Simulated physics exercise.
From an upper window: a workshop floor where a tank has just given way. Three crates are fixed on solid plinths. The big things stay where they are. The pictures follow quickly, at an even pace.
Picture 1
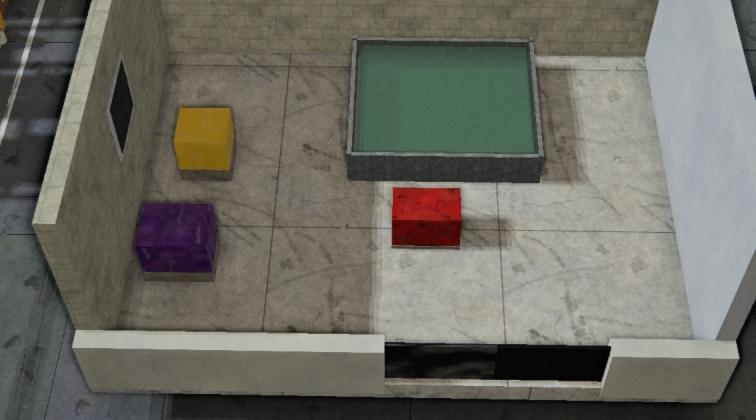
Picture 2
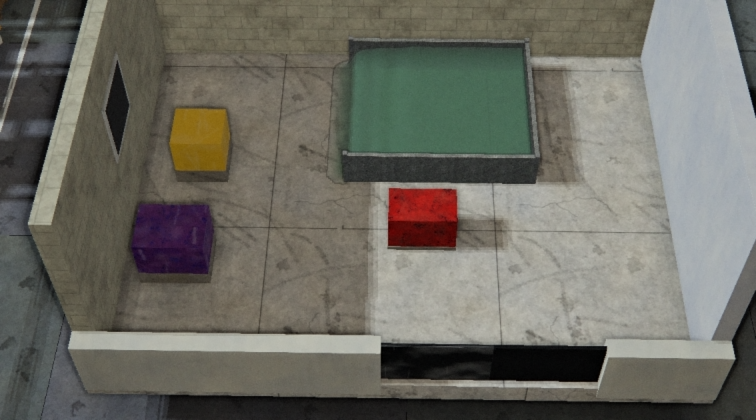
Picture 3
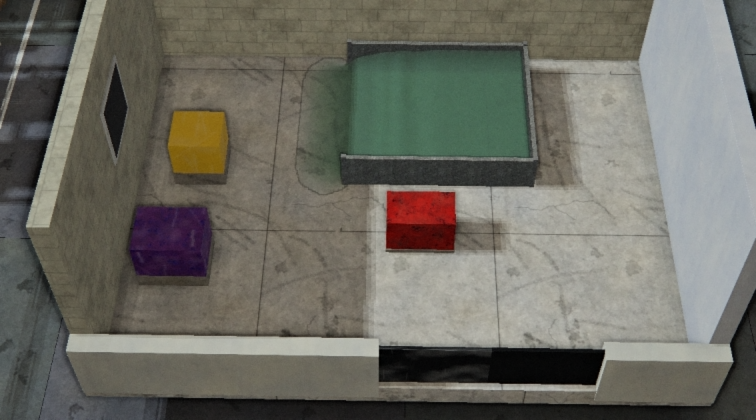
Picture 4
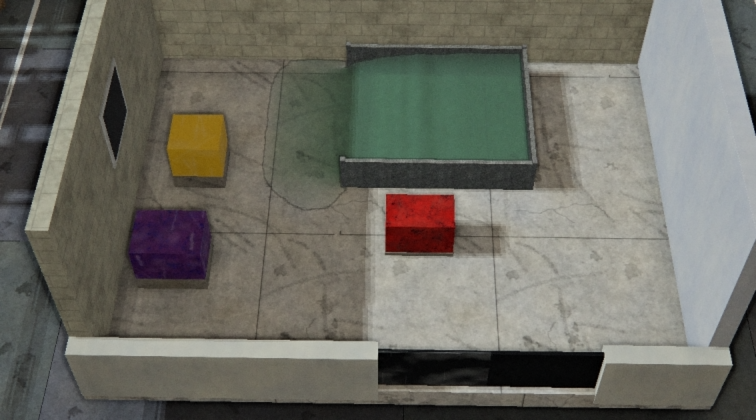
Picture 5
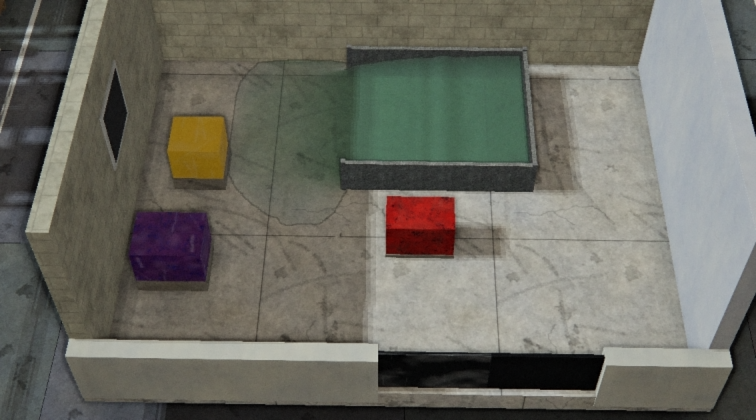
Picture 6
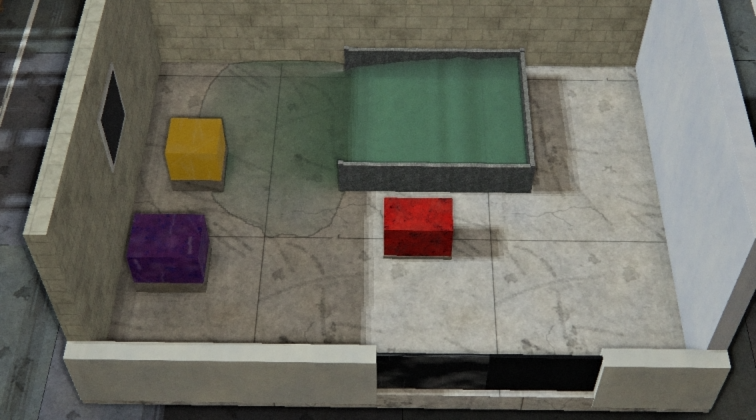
A workshop floor, seen from above through an upper window, lies inside low pale walls. A grey-rimmed tank of green water stands at the back, with a red block in front of it and a yellow block above a purple one at the left. The tank is still at first, then water pours from its left side and spreads leftward in a widening, rounded sheet, reaching the yellow block.
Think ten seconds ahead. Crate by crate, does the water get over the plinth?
One by one: The purple crate is soaked; the yellow crate is soaked; the red crate is soaked.
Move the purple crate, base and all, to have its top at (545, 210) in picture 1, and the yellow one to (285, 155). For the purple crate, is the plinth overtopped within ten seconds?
In short: The purple crate remains dry.
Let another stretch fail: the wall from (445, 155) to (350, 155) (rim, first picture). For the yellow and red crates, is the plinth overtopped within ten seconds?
In short: The yellow one stays dry, the red one is wetted.
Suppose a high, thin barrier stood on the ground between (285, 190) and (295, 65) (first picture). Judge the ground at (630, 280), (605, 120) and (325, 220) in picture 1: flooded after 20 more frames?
One after the other: Clear, clear, wet.
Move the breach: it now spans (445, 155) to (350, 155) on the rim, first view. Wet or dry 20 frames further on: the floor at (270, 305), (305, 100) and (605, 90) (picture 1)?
As listed: Under water, free of water, dry.
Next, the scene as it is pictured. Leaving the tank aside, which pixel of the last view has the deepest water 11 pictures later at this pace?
Roughly at (185, 70).
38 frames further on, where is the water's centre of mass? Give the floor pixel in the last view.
Around (307, 189).
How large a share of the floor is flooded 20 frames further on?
Close to 40 %.
A moment on, water covers 25 % of the floor; the purple crate water round its plinth, the yellow crate water round its plinth, the red crate not reached.
Next, water covers 30 % of the floor; the purple crate water round its plinth, the yellow crate water round its plinth, the red crate not reached.
Then, water covers 40 % of the floor; the purple crate water round its plinth, the yellow crate water round its plinth, the red crate not reached.
Later, water covers 70 % of the floor; the purple crate water round its plinth, the yellow crate water round its plinth, the red crate water round its plinth.
In the end, water covers 95 % of the floor; the purple crate was topped, the yellow crate was topped, the red crate was topped.
